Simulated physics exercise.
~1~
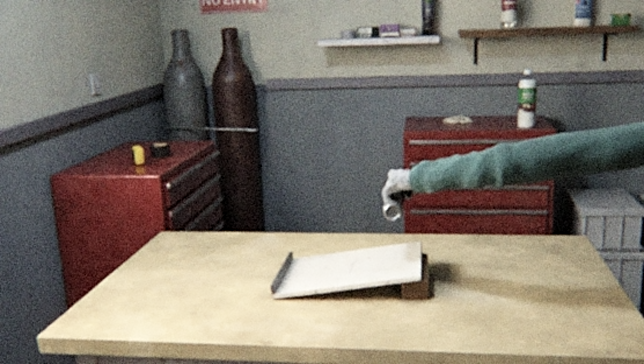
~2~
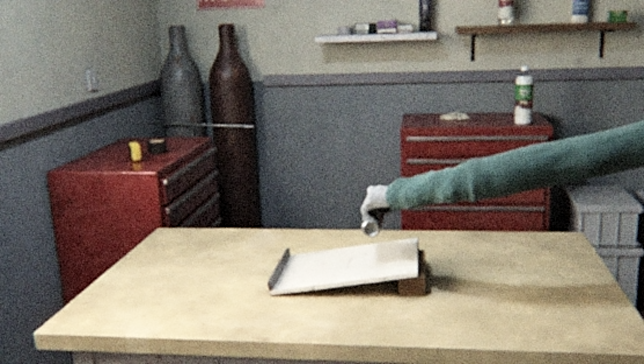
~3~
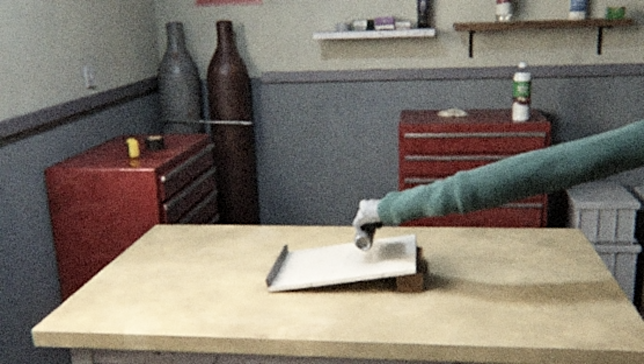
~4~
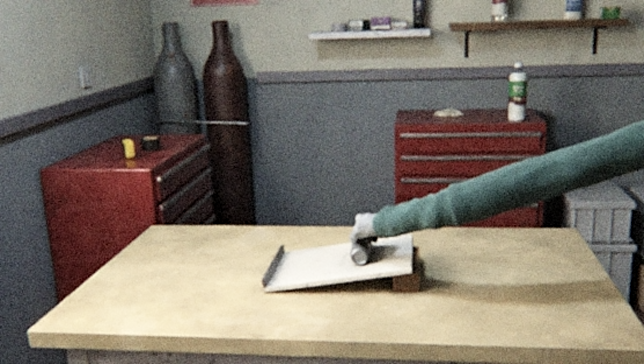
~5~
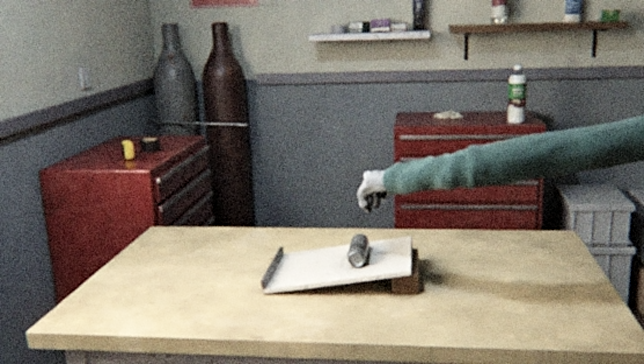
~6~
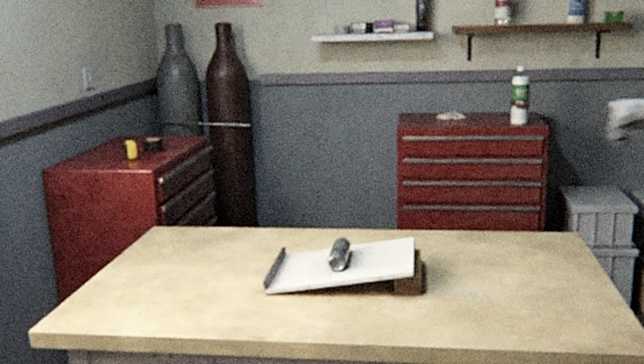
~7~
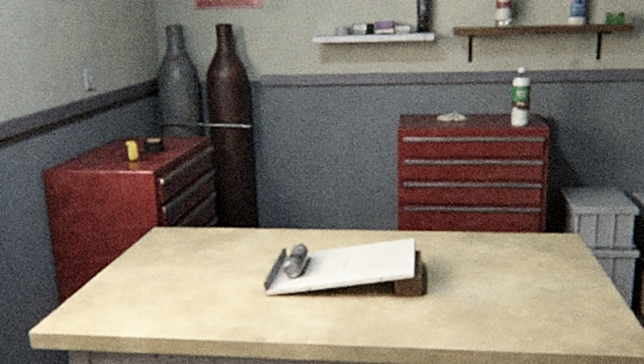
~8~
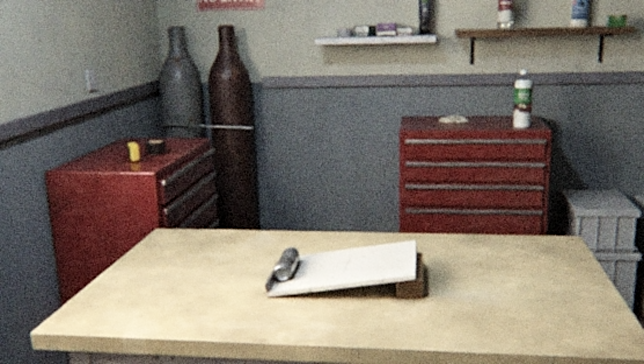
In a workshop, a gloved hand in a green sleeve set a grey can on its side on a sloping white board, then let go and withdrew. The can moved down the slope to the left and ended up against the raised lower edge.
